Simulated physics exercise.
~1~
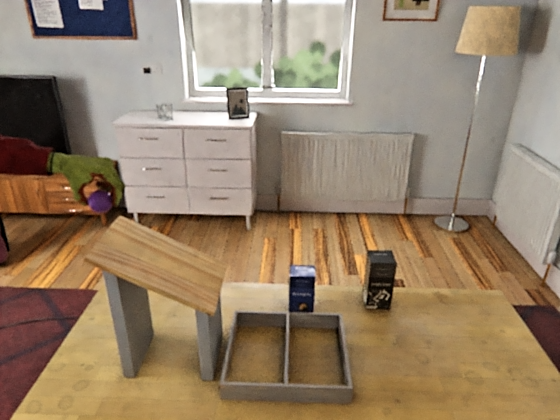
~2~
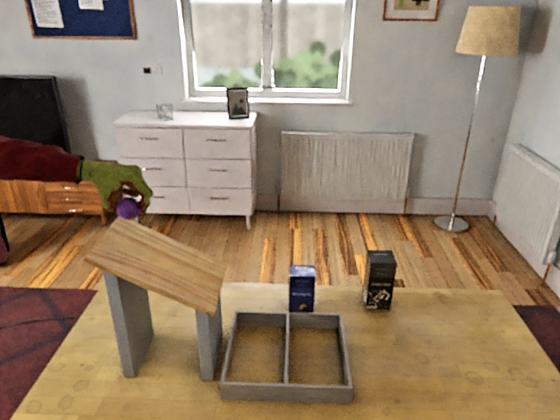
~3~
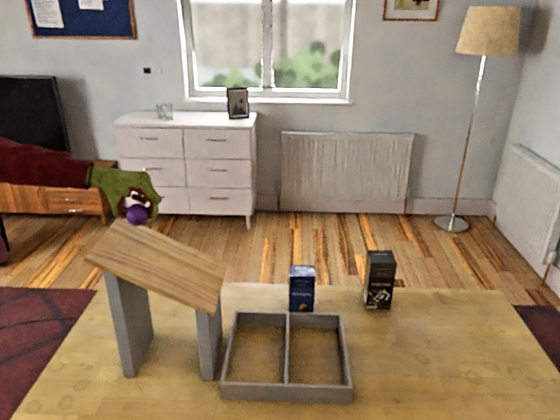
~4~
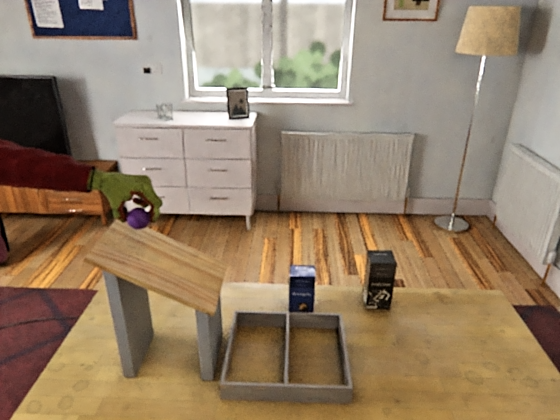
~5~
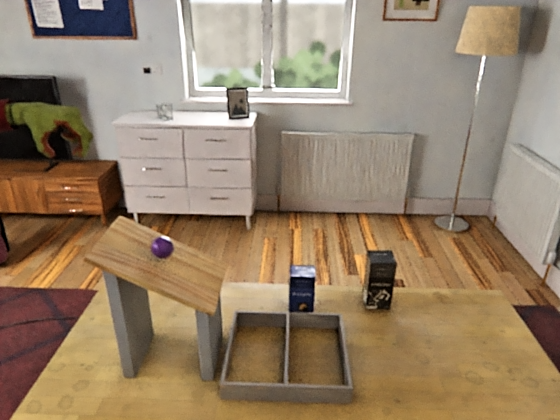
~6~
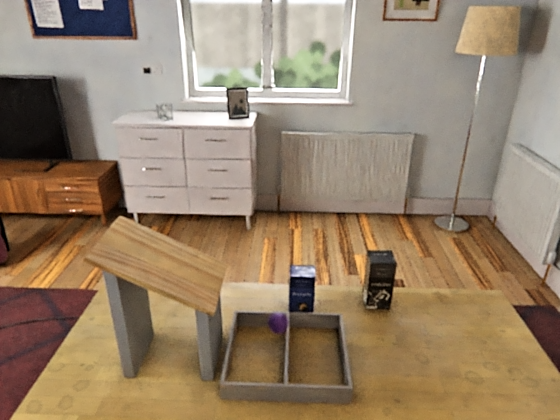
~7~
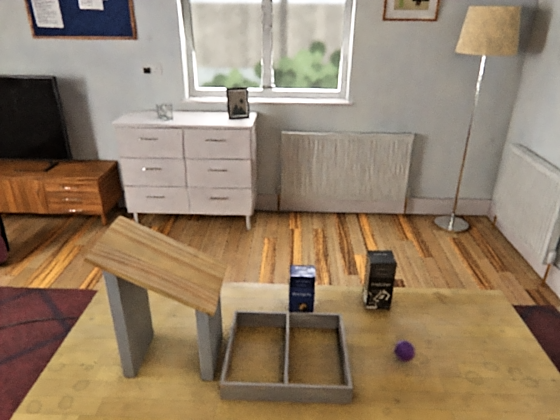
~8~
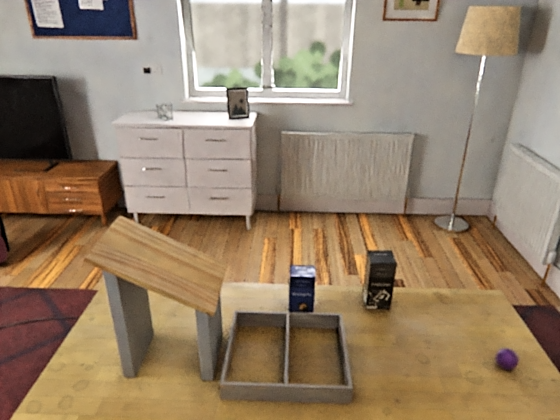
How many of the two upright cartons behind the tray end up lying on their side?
None of them do. Both the blue carton and the black carton are still standing upright at the end.
